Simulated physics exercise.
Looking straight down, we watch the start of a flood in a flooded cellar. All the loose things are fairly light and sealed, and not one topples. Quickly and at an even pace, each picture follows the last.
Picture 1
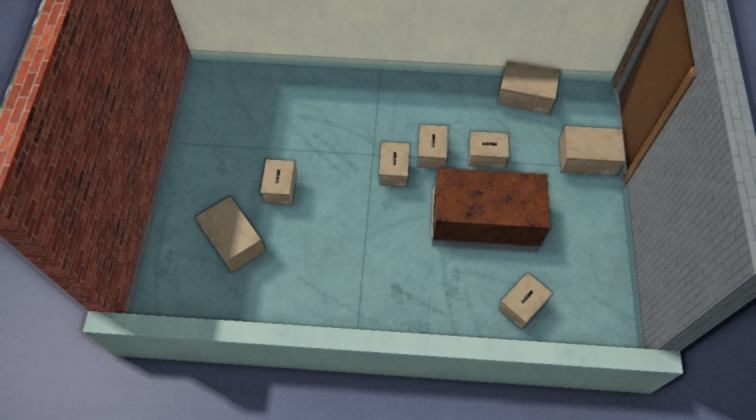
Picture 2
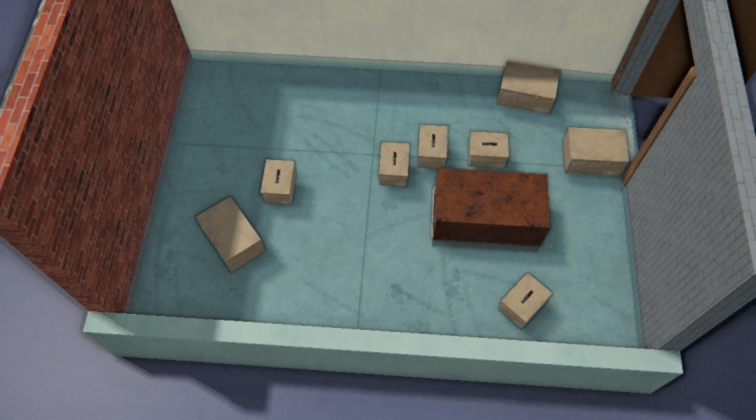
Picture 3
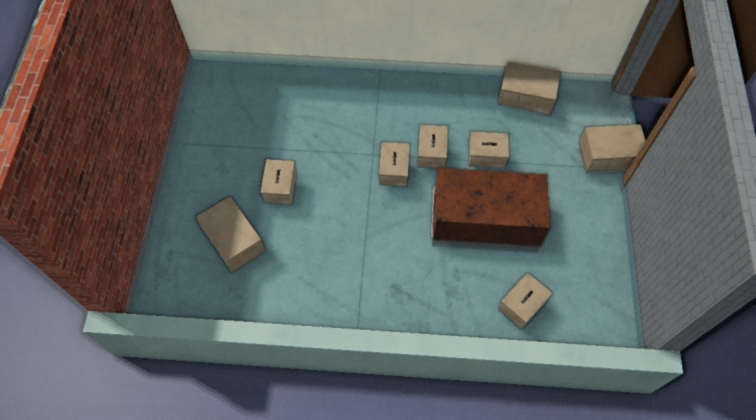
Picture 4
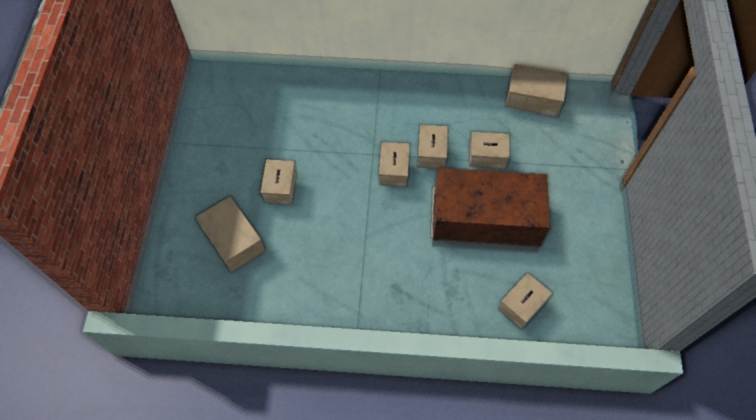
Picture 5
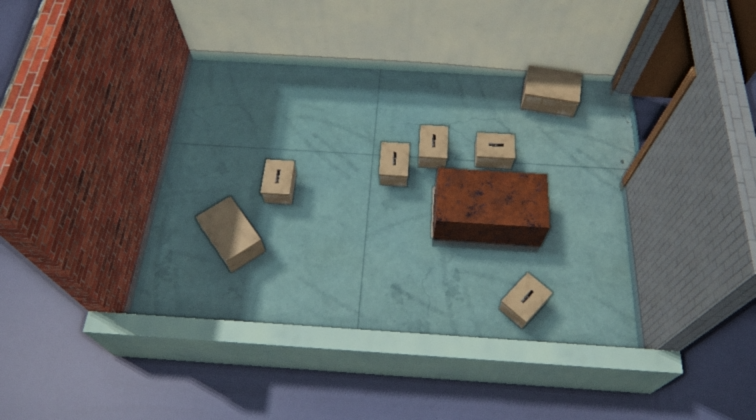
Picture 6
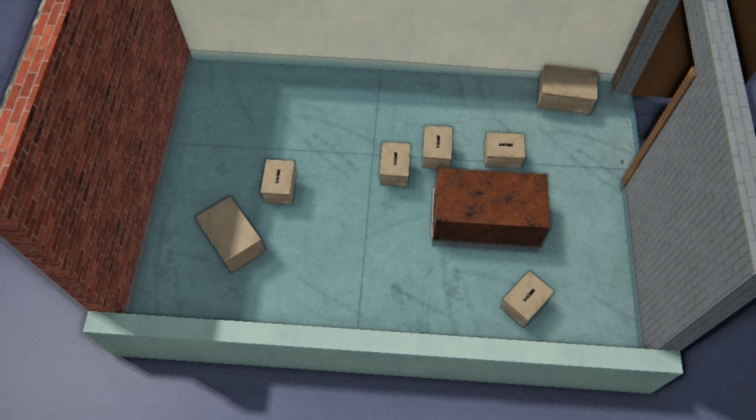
The footage shows a flooded cellar from above as a brown panel in the right wall opens and a nearby box slips out through the gap, then a floating crate at the back drifts right, followed slightly by a smaller tote.
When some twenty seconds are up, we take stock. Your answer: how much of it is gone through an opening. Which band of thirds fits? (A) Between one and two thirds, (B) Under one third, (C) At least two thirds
(C) At least two thirds.
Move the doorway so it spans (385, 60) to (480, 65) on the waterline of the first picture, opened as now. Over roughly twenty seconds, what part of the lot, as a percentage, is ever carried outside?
About 80 %.
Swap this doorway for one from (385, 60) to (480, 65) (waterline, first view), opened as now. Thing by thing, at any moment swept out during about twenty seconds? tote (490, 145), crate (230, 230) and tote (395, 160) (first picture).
As listed: Gone, kept in, through.
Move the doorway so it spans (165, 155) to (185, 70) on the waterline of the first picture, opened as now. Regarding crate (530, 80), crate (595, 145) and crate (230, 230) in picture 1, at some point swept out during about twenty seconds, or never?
Following that order: Remains behind; remains behind; escaped.
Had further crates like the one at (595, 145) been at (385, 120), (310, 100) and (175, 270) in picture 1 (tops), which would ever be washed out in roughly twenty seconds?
First copy escapes, second copy escapes, third copy doesn't escape.
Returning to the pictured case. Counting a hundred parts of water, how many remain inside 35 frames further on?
Around 56 in a hundred.
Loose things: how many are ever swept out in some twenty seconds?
It comes out at 6.
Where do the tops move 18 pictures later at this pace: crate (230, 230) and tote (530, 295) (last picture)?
Estimate: (264, 227), then (617, 196).
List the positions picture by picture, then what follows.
A crate at (531, 79), afloat; a tote at (490, 144) floats; 0 of 8 have shifted, in the first picture.
A crate at (531, 79), afloat; a tote at (490, 144), afloat; 0 of 8 have shifted, in the second picture.
A crate at (531, 80), afloat; a tote at (490, 144), afloat; 1 of 8 have shifted, in the third picture.
A crate at (539, 82) floats, close to its start; a tote at (491, 145), afloat; 2 of 8 have shifted, in the fourth picture.
A crate at (554, 84) floats, close to its start; a tote at (496, 145) floats, close to its start; 3 of 8 have shifted, in the fifth picture.
A crate at (570, 82) floats, a stride from its start; a tote at (506, 145), afloat, close to its start; 4 of 8 have shifted, in the sixth picture.
A moment on, 2 of 8 are out; 6 afloat.
Next, 4 of 8 are out; 4 afloat.
Later, 6 of 8 are out; 2 afloat.
In the end, 6 of 8 are out; 2 afloat.
